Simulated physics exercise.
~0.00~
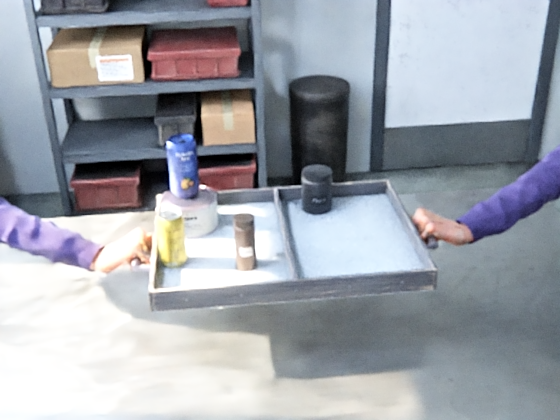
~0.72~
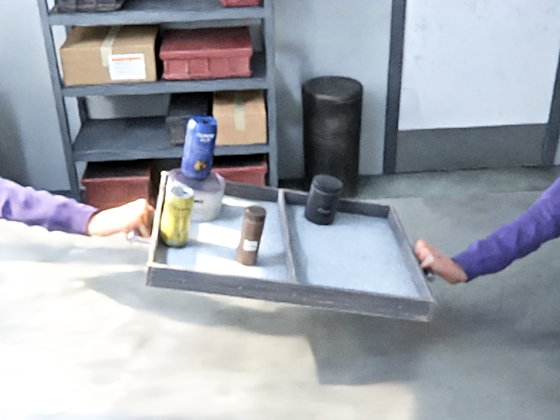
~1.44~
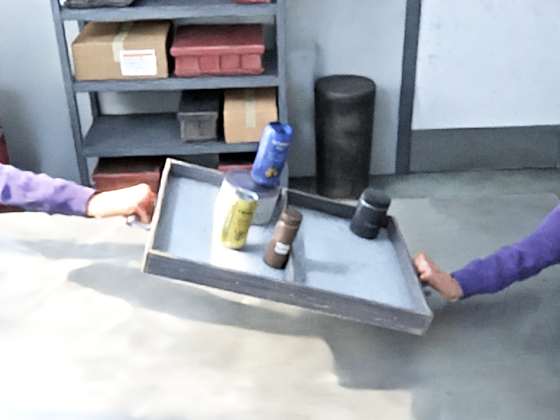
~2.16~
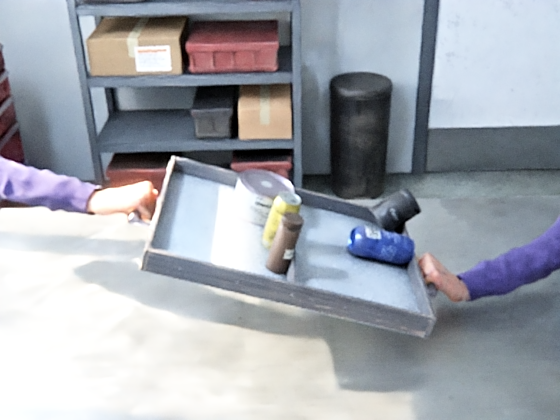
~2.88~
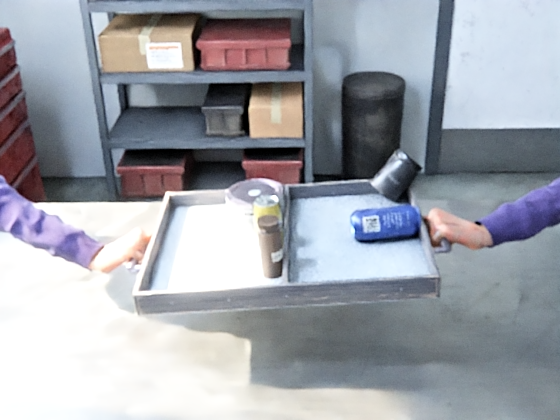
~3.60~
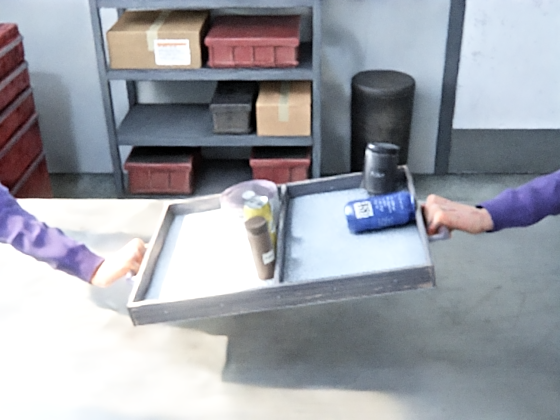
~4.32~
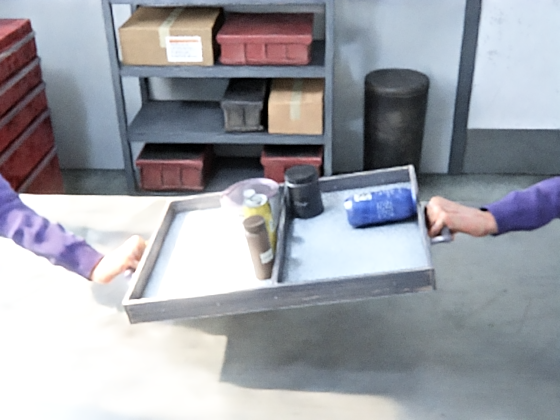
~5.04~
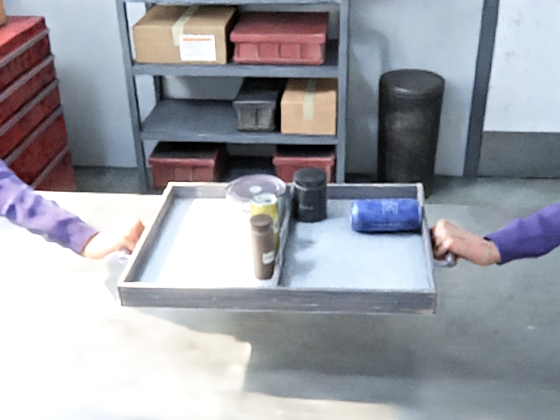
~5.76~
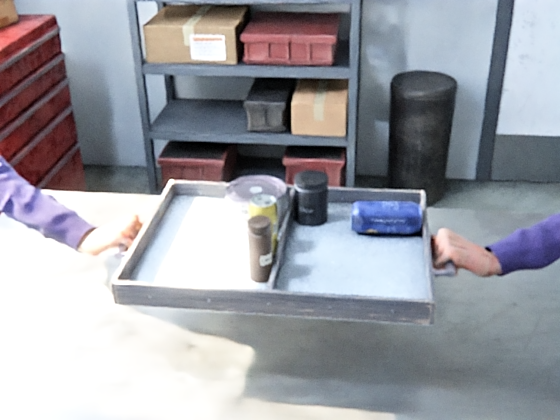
Hand-held tray tilting right and back, toppling a blue can onto its side while the jar, tub, yellow can and shaker end upright.
